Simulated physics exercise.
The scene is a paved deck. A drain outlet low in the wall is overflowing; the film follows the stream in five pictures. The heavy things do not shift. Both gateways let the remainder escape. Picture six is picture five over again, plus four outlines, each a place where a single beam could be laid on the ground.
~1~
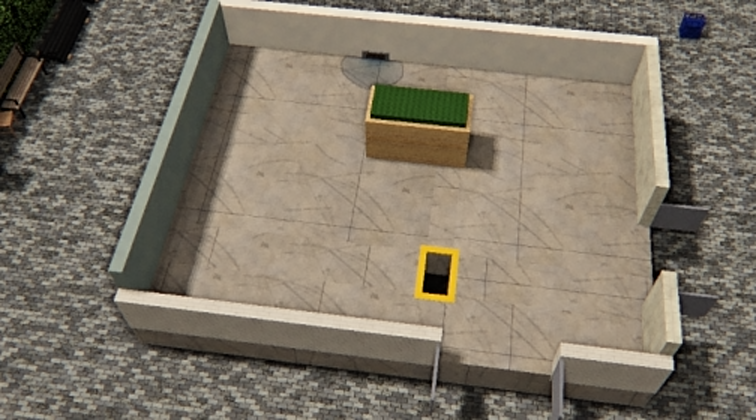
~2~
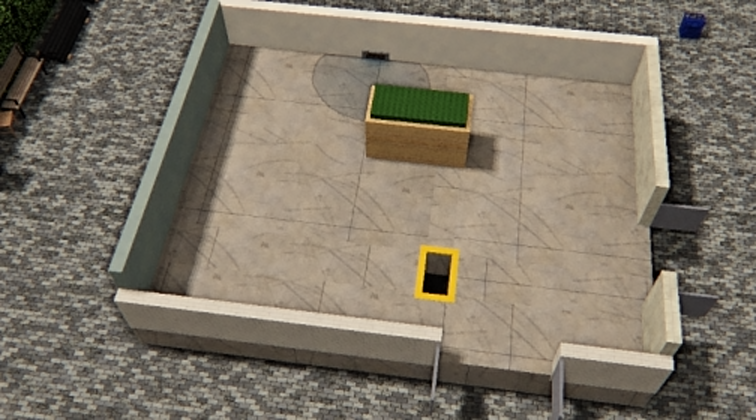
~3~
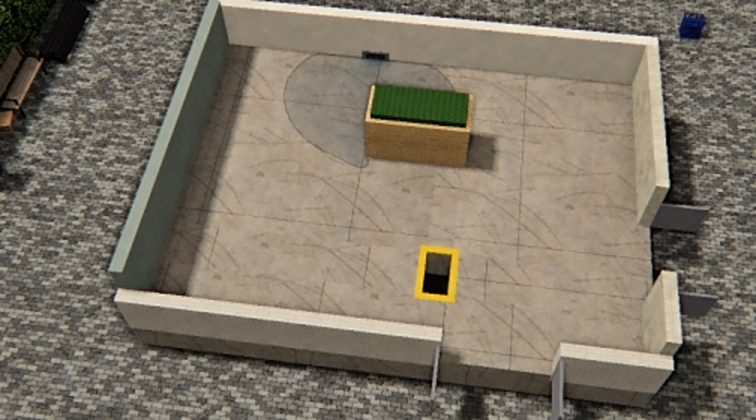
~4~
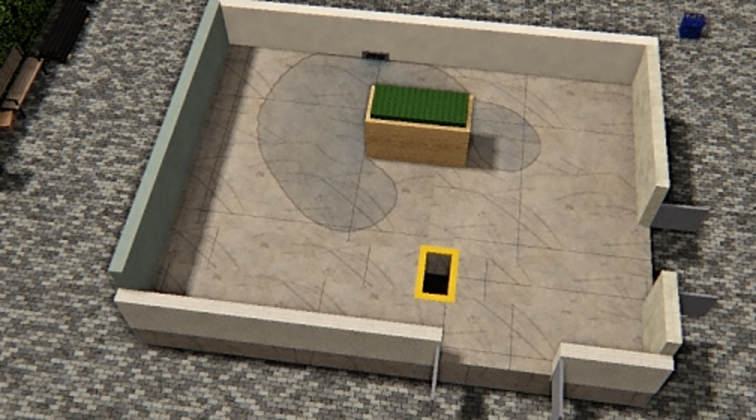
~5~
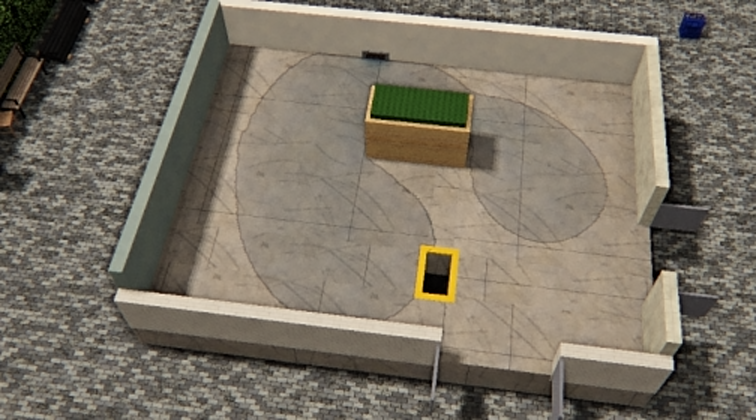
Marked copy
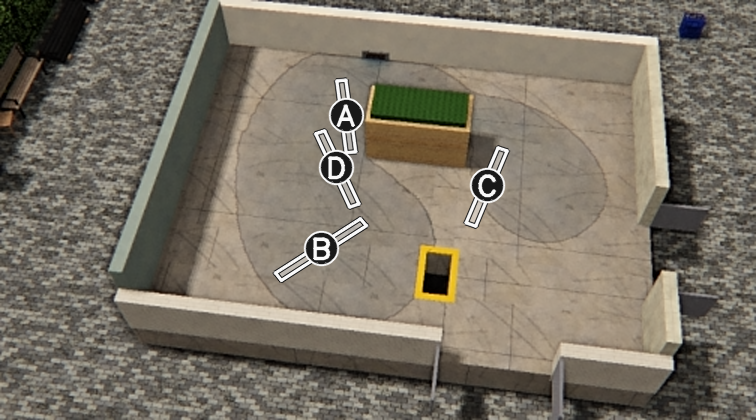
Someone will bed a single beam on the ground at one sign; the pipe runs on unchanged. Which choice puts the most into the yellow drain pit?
D is best.
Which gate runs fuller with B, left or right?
More leaves on the left.
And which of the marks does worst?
Place A.
On the marked copy, A from (341, 80) to (350, 152); B from (278, 276) to (363, 222); C from (470, 224) to (502, 149); D from (320, 132) to (354, 205).
Choosing A, about 9 % of the stream runs into the yellow drain pit, about 88 % out by the gates.
Choosing B, about 14 % of the stream runs into the yellow drain pit, about 83 % out by the gates.
Choosing C, about 14 % of the stream runs into the yellow drain pit, about 82 % out by the gates.
Choosing D, about 19 % of the stream runs into the yellow drain pit, about 78 % out by the gates.
